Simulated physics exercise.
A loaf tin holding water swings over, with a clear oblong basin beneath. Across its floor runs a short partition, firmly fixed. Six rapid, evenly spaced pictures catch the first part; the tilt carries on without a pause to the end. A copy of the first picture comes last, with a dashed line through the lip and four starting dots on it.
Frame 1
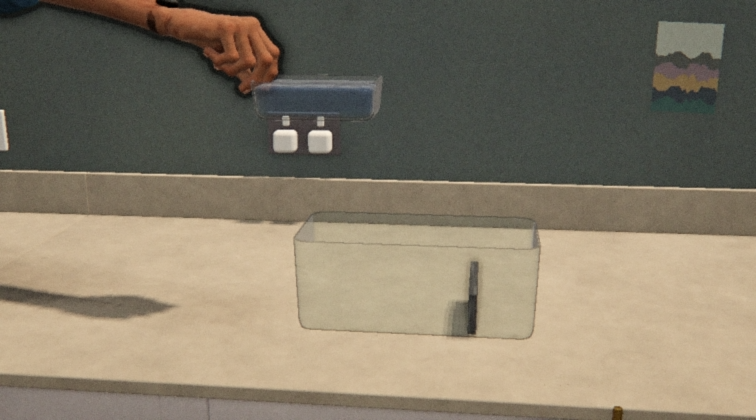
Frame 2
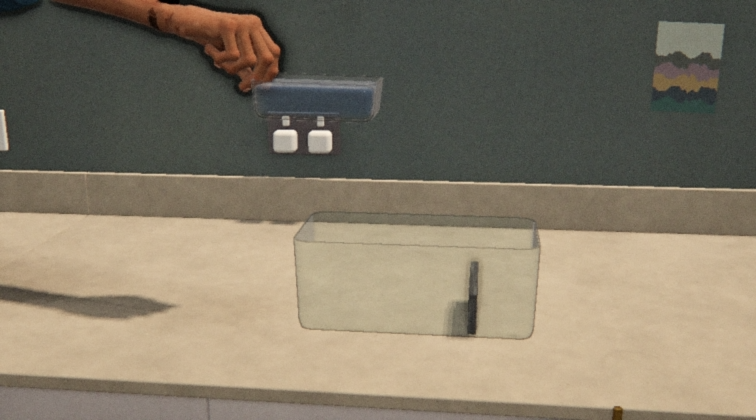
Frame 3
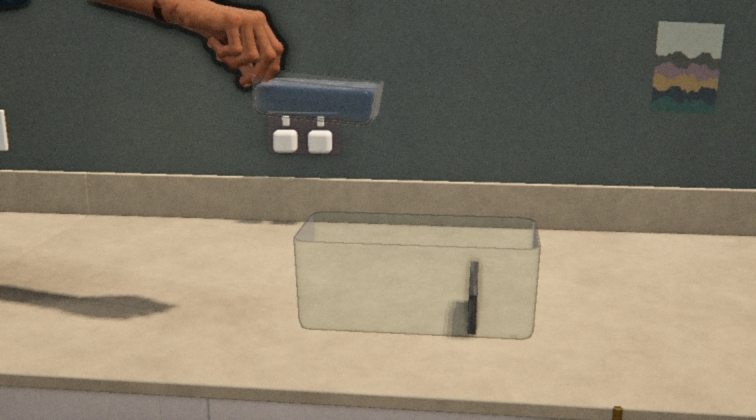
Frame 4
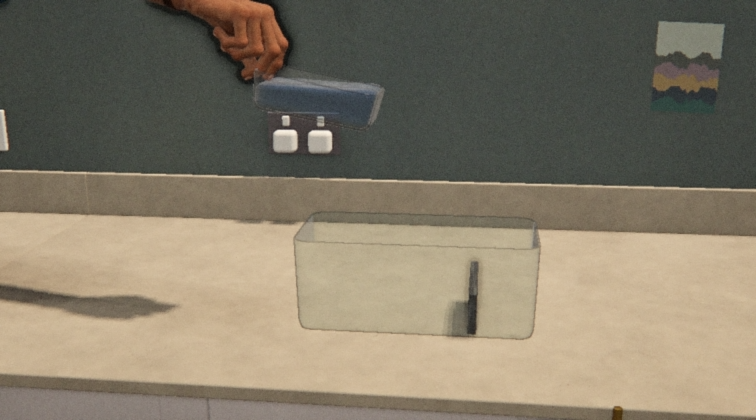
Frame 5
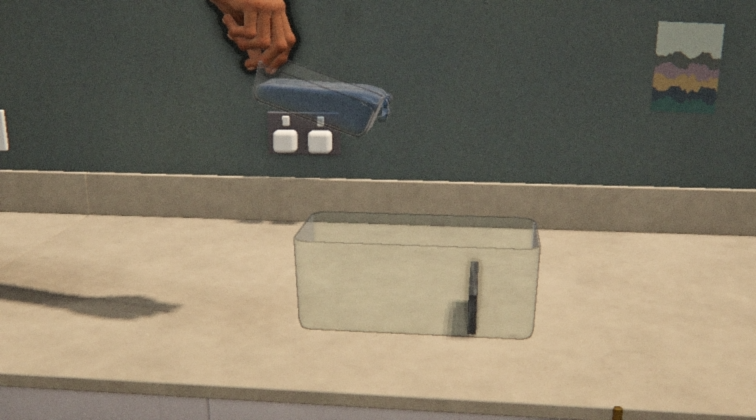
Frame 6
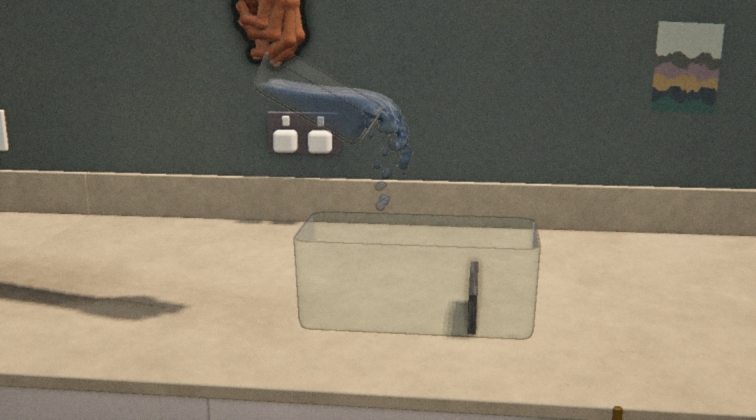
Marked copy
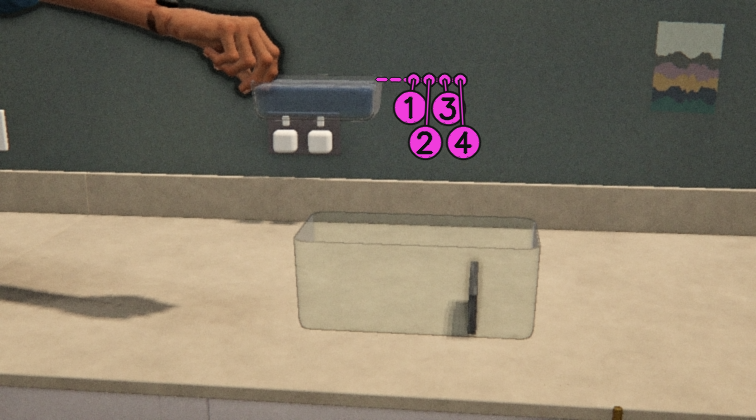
Water in a clear tray tilting rightward beside a hand begins pouring over the lip above a transparent basin on a counter.
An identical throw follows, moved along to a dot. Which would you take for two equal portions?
1 beats the others.
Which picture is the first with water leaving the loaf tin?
In picture 4.
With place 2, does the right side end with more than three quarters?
No.
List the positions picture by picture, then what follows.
Upright, lip at (377, 79); basin from (299, 326) to (534, 338); top of the wall at (474, 277); nothing has left yet.
Upright, lip at (378, 80); nothing has left yet.
Tipped about 5°, lip at (379, 84); nothing has left yet.
Tipped about 11°, lip at (380, 91); water is over the lip, down to (380, 91).
Tipped about 19°, lip at (380, 100); water is over the lip, down to (385, 117).
Tipped about 29°, lip at (378, 110); water is over the lip, down to (381, 205).
On the marked copy, 1 at (413, 79); 2 at (429, 80); 3 at (444, 80); 4 at (460, 80).
With 1, about 47 % ends left of the wall and 48 % right of it; 5 % is lost outside.
With 2, about 32 % ends left of the wall and 62 % right of it; 6 % is lost outside.
With 3, about 26 % ends left of the wall and 69 % right of it; 5 % is lost outside.
With 4, about 27 % ends left of the wall and 67 % right of it; 6 % is lost outside.
